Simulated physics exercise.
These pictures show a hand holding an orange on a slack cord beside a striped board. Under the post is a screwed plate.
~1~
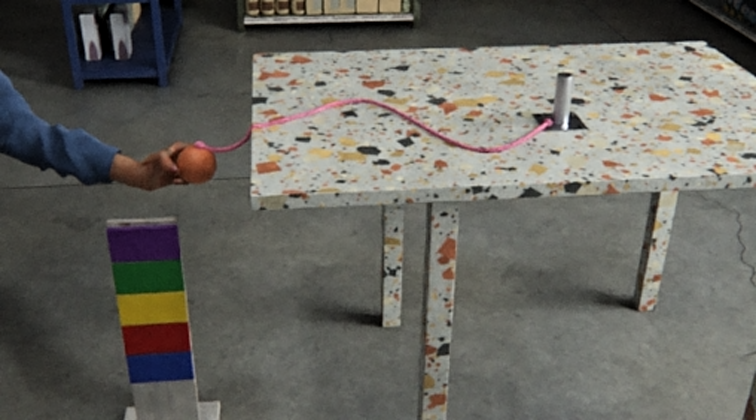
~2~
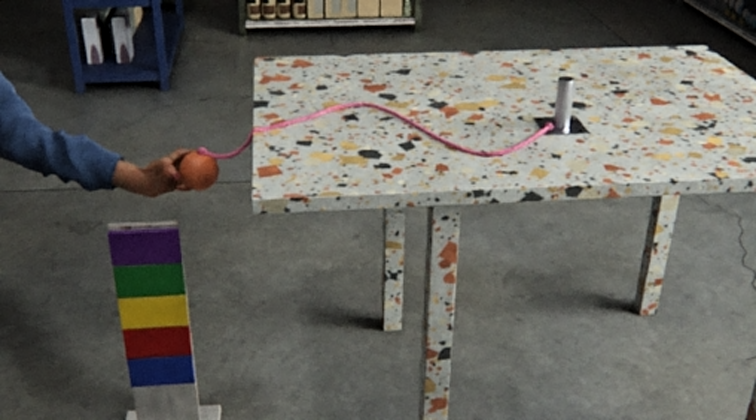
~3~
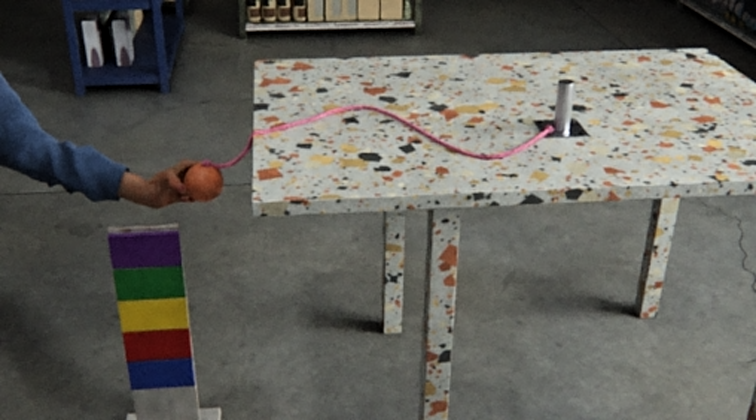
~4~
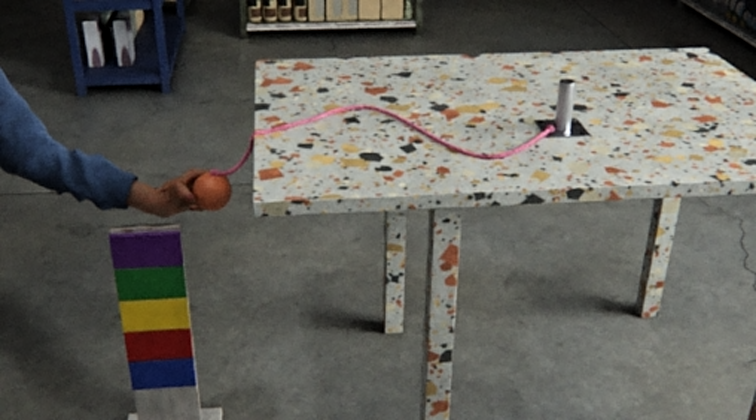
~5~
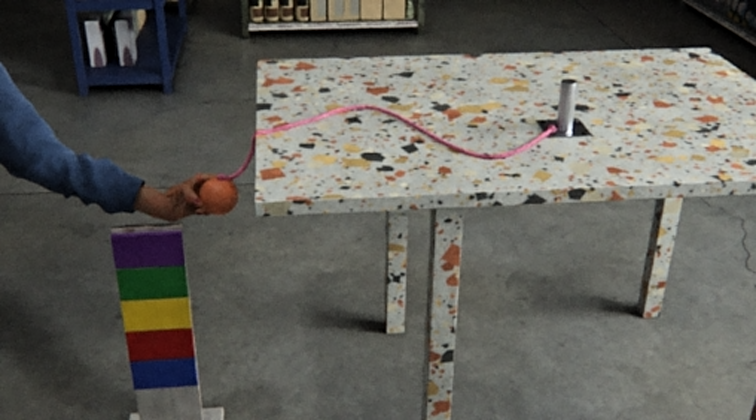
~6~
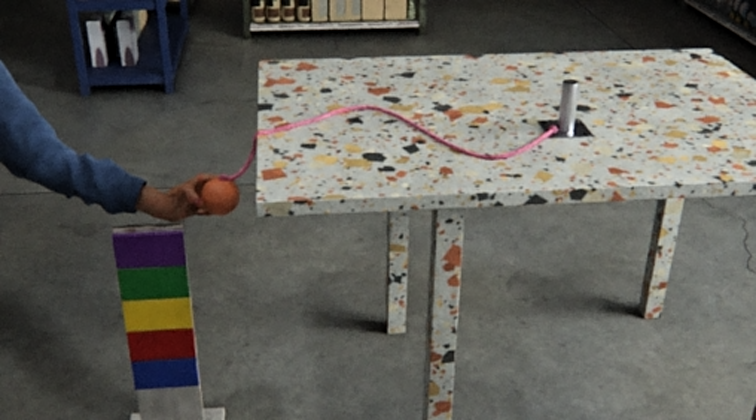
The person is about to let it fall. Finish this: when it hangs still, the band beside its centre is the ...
When it hangs still, the band beside its centre is the yellow one.
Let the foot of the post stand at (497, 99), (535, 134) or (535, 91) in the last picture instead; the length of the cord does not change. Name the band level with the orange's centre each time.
One after the other, red; red; yellow.
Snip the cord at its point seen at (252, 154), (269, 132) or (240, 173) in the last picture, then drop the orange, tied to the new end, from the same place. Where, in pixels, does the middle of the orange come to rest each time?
Case by case: Close to (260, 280), (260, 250) and (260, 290).
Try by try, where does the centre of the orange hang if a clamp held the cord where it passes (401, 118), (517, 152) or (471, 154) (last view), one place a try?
Per try (px, approx.): (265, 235), (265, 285), (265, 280).
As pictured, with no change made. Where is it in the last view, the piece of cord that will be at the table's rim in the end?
Roughly (347, 109).
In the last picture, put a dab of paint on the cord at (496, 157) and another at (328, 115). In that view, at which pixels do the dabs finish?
Roughly (457, 133) for the first and (258, 171) for the second.
Soon after, orange near (265, 299); level with yellow.
After that, orange near (268, 317); level with yellow.
In the end, orange near (266, 316); level with yellow. Its middle rests at the yellow band.
